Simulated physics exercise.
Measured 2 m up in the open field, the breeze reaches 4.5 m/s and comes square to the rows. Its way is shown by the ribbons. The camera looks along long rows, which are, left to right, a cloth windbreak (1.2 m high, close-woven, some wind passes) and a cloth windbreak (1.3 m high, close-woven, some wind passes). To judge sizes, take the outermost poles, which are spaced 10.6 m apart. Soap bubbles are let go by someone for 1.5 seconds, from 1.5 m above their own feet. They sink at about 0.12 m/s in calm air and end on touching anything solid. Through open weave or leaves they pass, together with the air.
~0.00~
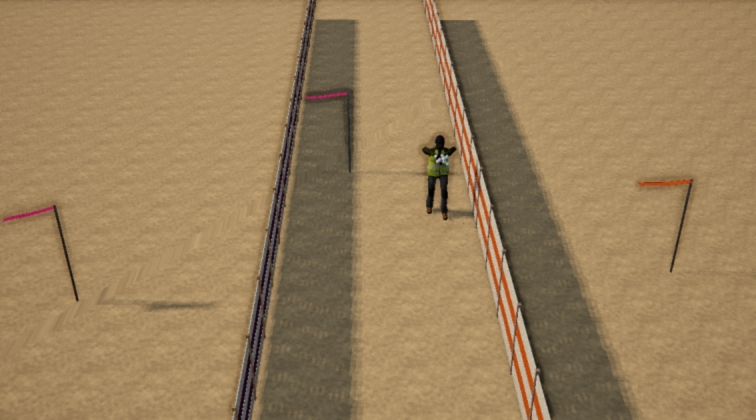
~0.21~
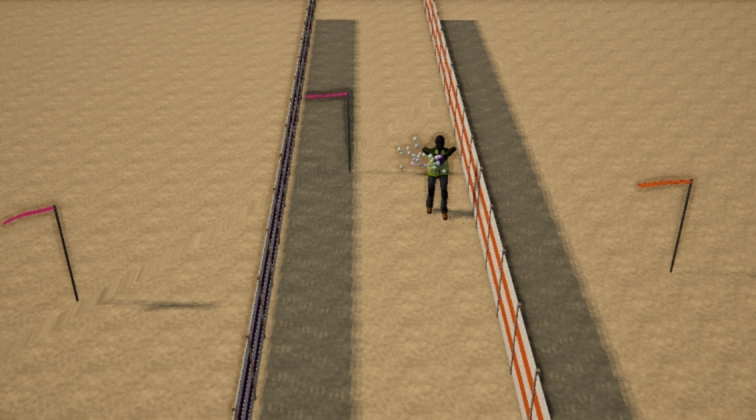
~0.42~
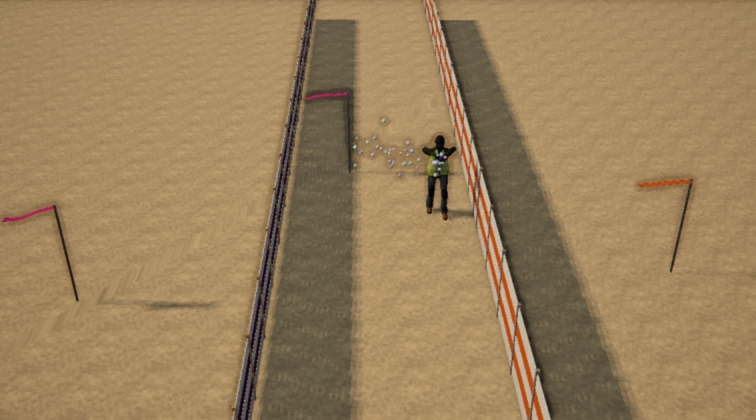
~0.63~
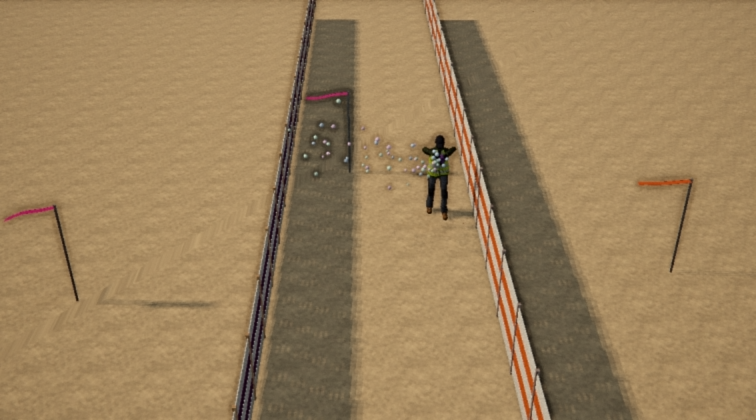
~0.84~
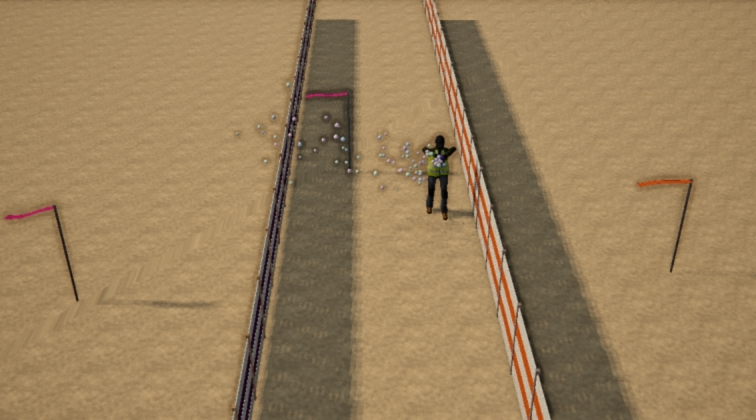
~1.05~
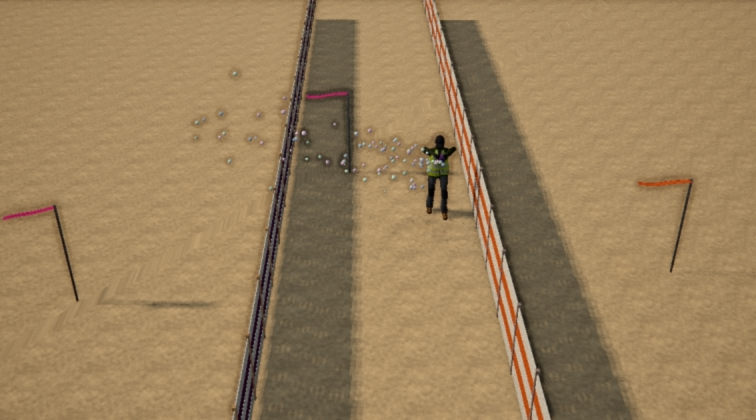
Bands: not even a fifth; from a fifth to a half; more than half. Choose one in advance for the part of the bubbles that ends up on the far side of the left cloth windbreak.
The band is over half.
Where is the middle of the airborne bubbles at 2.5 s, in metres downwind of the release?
Around 4.5 metres.
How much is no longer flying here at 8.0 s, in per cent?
Roughly 30 percent by that time.
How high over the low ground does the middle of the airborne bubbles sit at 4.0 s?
Middle height: Approx. 1.4 m.
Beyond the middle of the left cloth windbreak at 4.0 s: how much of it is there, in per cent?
The share is about 90 percent.
After 2.5 s, 73 % is beyond the left cloth windbreak; 0 % has touched down or left; the middle of what still flies is 1.7 m above the low ground, near (191, 155).
After 4.0 s, 91 % is beyond the left cloth windbreak; 2 % has touched down or left.
After 8.0 s, 97 % is beyond the left cloth windbreak; 30 % has touched down or left.
After 20.0 s, 97 % is beyond the left cloth windbreak; 99 % has touched down or left.
After 45.0 s, 97 % is beyond the left cloth windbreak; 100 % has touched down or left.
